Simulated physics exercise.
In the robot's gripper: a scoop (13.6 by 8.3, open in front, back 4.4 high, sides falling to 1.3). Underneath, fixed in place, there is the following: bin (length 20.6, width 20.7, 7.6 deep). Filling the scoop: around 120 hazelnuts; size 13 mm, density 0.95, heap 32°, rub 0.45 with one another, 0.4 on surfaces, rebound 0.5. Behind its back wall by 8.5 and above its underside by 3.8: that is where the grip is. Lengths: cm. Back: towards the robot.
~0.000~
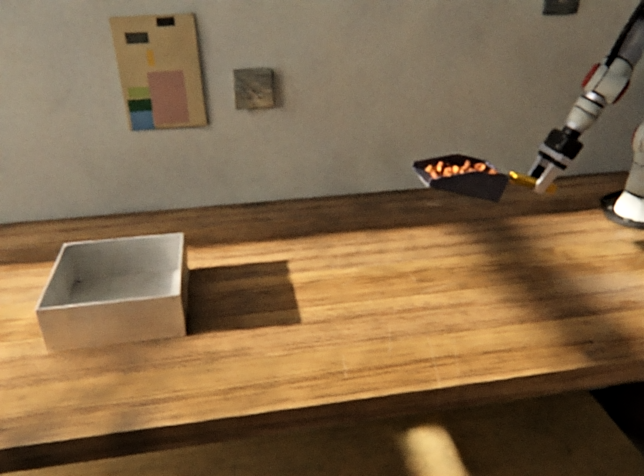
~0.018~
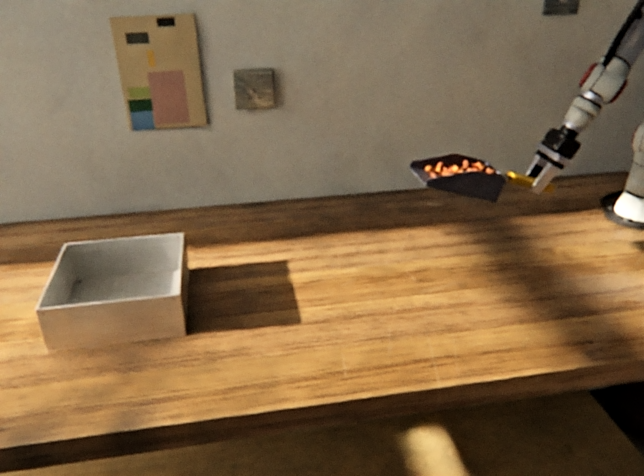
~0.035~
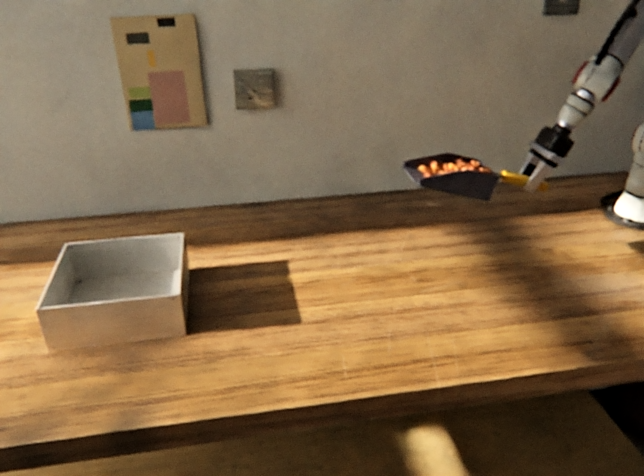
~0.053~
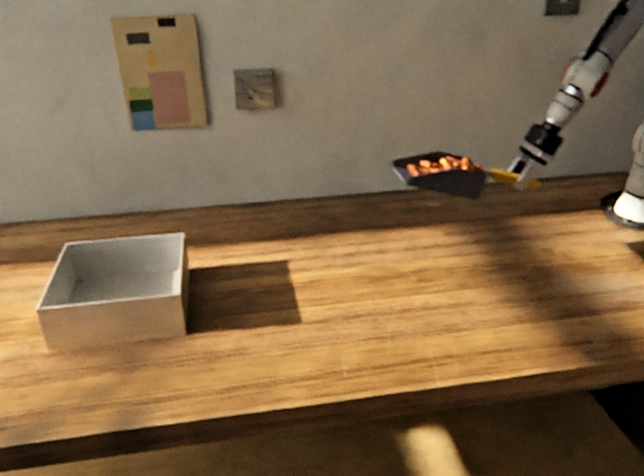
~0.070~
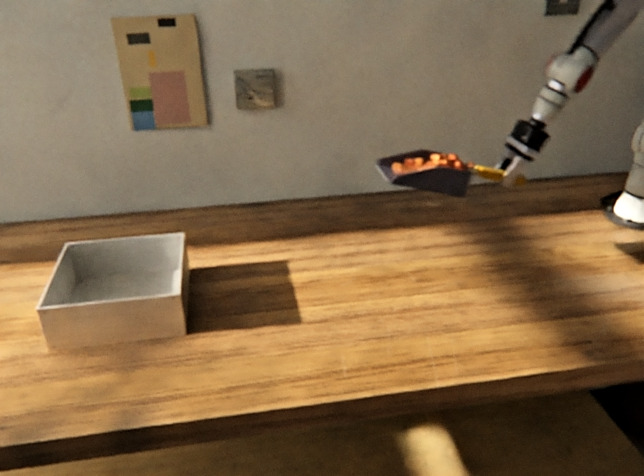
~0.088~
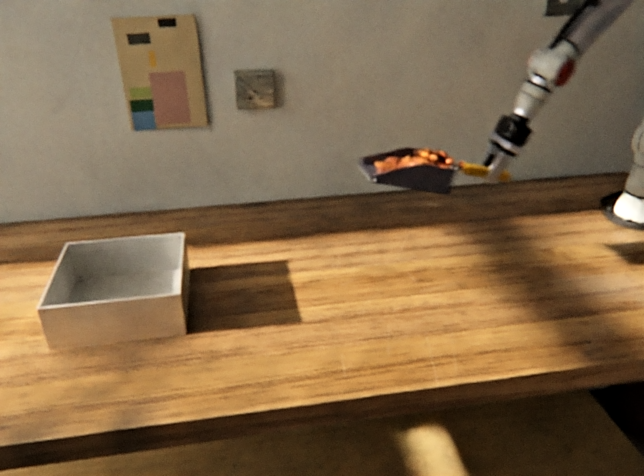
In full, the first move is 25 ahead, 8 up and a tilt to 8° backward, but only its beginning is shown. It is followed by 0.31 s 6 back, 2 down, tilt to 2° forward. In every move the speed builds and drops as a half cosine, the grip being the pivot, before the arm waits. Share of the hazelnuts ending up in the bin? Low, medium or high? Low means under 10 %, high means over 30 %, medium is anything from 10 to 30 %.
High.
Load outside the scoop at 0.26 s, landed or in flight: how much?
Near 70 per cent so far.
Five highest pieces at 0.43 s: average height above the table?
About 14 cm.
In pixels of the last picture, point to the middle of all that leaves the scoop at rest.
I'd say somewhere near (87, 304) in the final view.
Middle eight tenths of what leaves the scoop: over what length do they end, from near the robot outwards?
It covers roughly 26 centimetres.
After 0.26 s, tilted 7° backward, highest piece 28 above the table; 35 on the scoop, 89 in flight or on a rim.
After 0.43 s, level, highest piece 15 above the table; 95 in the bin, 1 on the table or floor, 28 in flight or on a rim.
After 0.72 s, tilted 2° forward, highest piece 5 above the table; 99 in the bin, 24 on the table or floor, 1 in flight or on a rim.
After 1.77 s, tilted 2° forward, highest piece 2 above the table; 99 in the bin, 25 on the table or floor.
At rest, 99 in the bin, 25 on the table or floor. That is 80 % in the bin.
